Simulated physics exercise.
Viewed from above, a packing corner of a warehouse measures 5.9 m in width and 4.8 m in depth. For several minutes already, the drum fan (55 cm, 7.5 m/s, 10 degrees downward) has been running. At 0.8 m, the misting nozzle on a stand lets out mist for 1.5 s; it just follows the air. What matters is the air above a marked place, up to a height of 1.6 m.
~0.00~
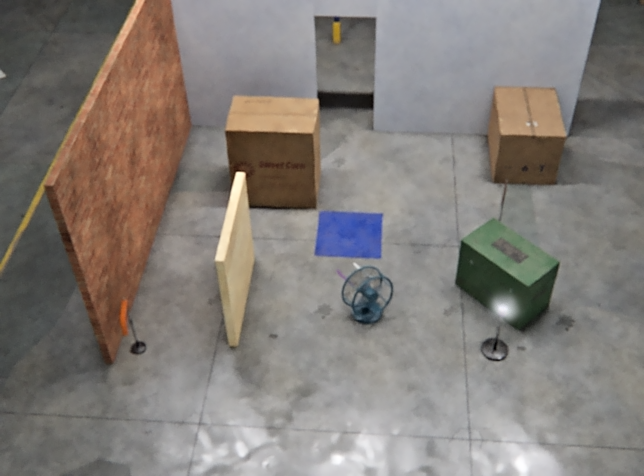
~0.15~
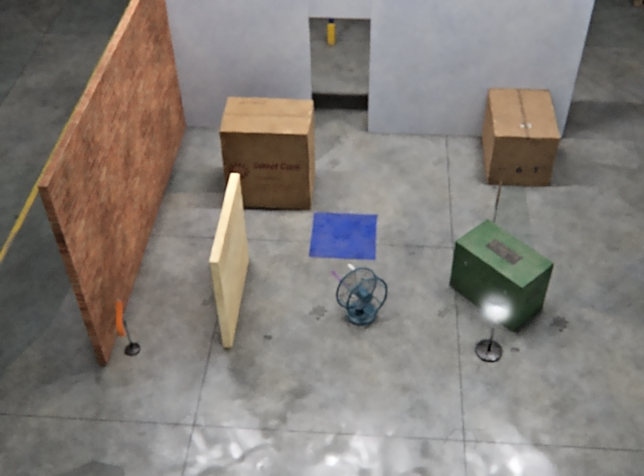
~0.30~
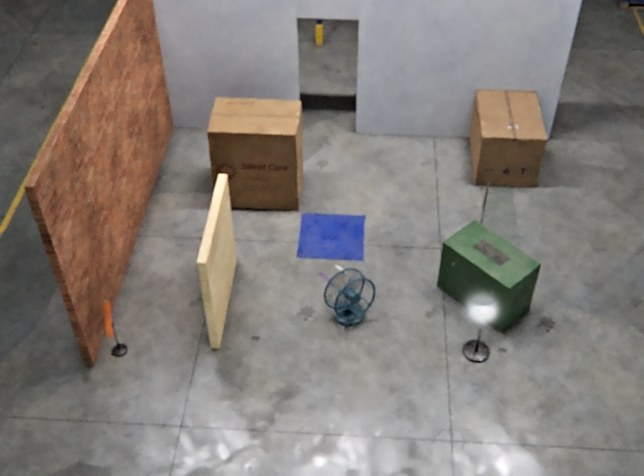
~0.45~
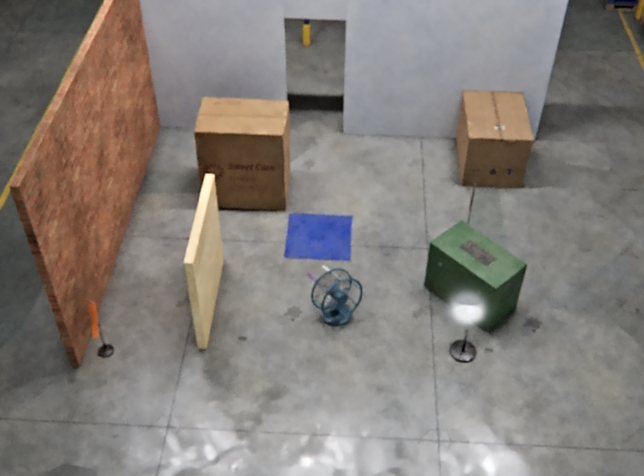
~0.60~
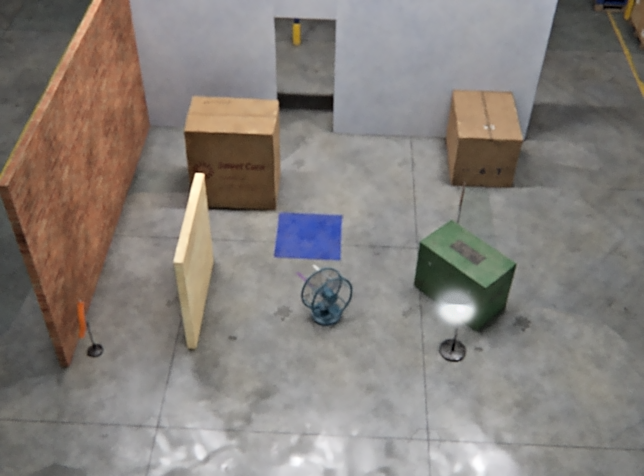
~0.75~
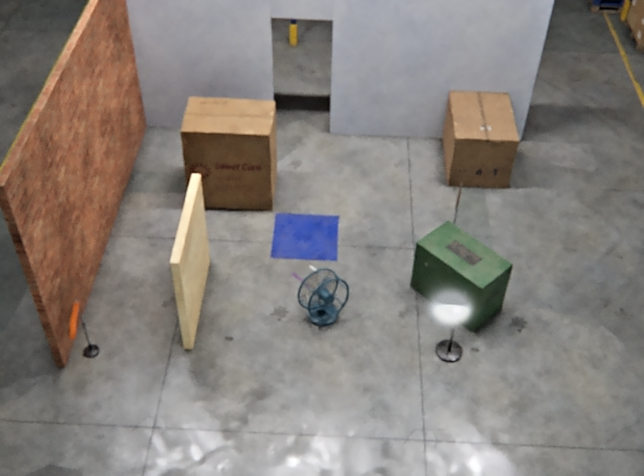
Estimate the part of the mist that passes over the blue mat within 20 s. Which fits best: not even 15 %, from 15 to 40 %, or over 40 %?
The best fit is more than 40 %.
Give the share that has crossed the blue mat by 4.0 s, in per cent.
Roughly 25 in a hundred by then.
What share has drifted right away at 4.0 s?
Around 0 percent.
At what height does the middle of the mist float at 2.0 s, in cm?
I'd put it at around 70 cm up.
By 2.0 s, 0 % is gone from the area; 0 % has passed over the blue mat, and the middle of the rest is near (435, 304).
By 4.0 s, 0 % is gone from the area; 24 % has passed over the blue mat, and the middle of the rest is near (356, 295).
By 8.0 s, 58 % is gone from the area; 67 % has passed over the blue mat, and the middle of the rest is near (236, 65).
By 20.0 s, 95 % is gone from the area; 67 % has passed over the blue mat.
